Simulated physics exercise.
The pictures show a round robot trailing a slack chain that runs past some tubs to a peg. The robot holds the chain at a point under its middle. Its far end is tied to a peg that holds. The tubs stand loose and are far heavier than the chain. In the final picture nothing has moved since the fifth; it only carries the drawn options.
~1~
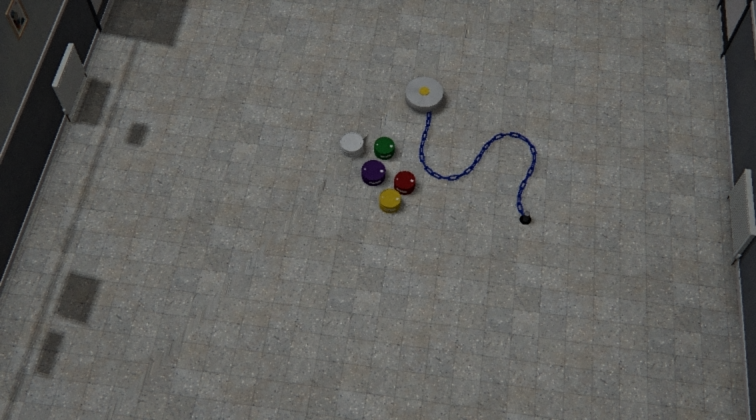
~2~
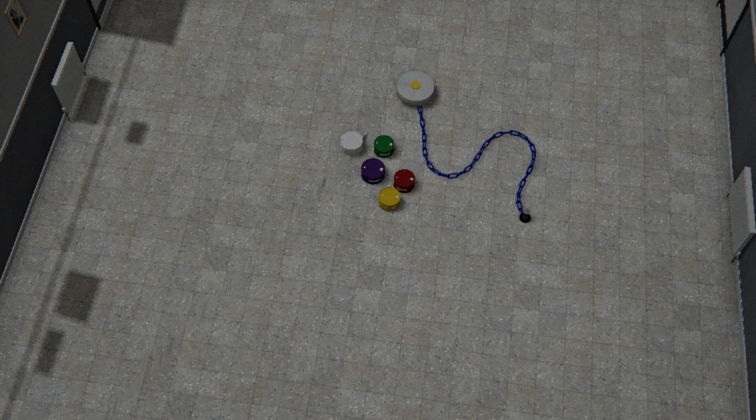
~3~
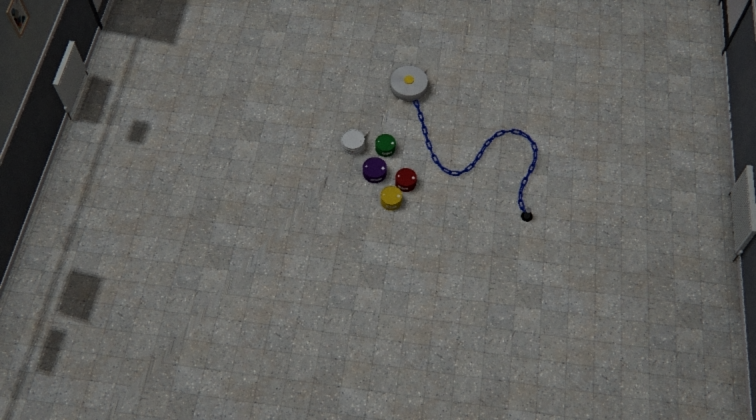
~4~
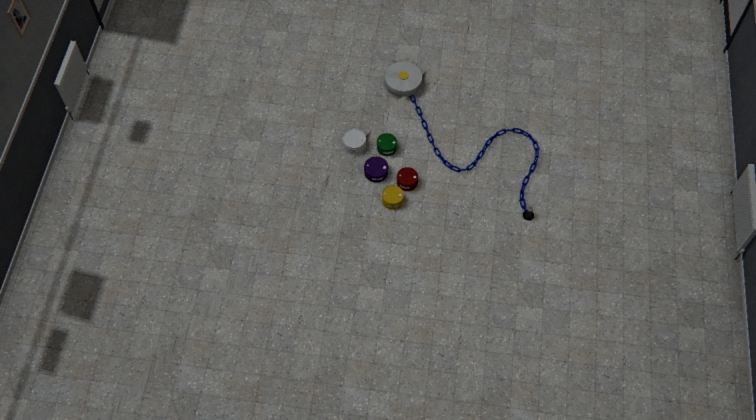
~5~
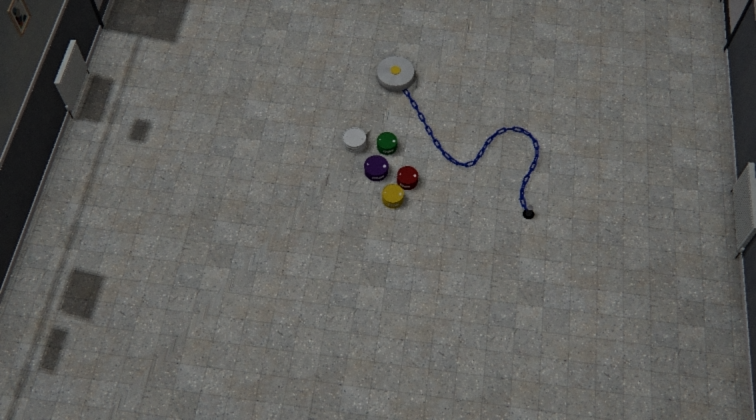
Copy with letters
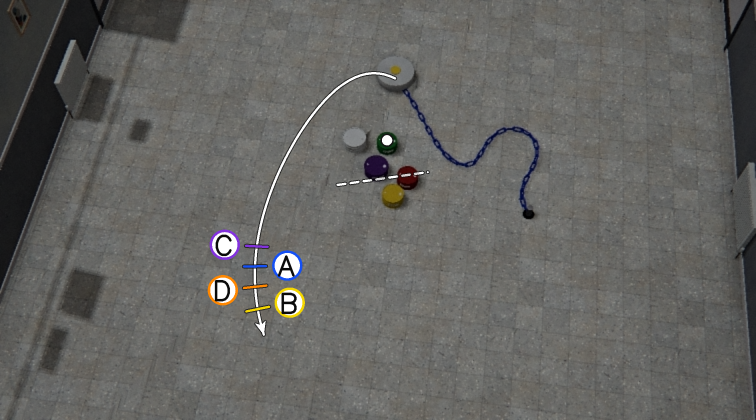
A round white robot on a blue chain glides a short way up and left.
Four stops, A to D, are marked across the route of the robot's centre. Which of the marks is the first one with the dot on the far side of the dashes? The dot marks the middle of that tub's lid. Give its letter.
The dot is across by D.
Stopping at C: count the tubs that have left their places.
By then, three.
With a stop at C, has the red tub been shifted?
By then, no.
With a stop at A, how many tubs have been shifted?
By then, four.
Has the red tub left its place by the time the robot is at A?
By then, no.
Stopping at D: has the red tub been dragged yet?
By then, yes.
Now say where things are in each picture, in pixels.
In the first picture, peg (526, 217); red tub (405, 183); purple tub (374, 173).
In the second picture, robot (415, 89); yellow tub (390, 199).
In the third picture, robot (409, 84); white tub (353, 142).
In the fourth picture, robot (403, 80); red tub (407, 179).
In the fifth picture, robot (395, 74); yellow tub (393, 196); green tub (387, 143); white tub (354, 140).
On the marked copy, A at (255, 266); B at (258, 309); C at (257, 246); D at (255, 287); the dashed line at (383, 178); the route from (395, 79) via (281, 167) to (264, 335); the white dot at (387, 140).
Following D. Soon after the start, robot (312, 111); green tub (387, 143).
Later, robot (267, 196); green tub (387, 143).
In the end, robot (254, 284); red tub (404, 187); purple tub (381, 205); yellow tub (404, 205); green tub (383, 185); white tub (361, 192); the dot on the green tub is over the dashed line.
As for the rest, A leaves the dotted tub short, at (383, 174); B does it too, but is farther than needed; C leaves the dotted tub short, at (383, 162).
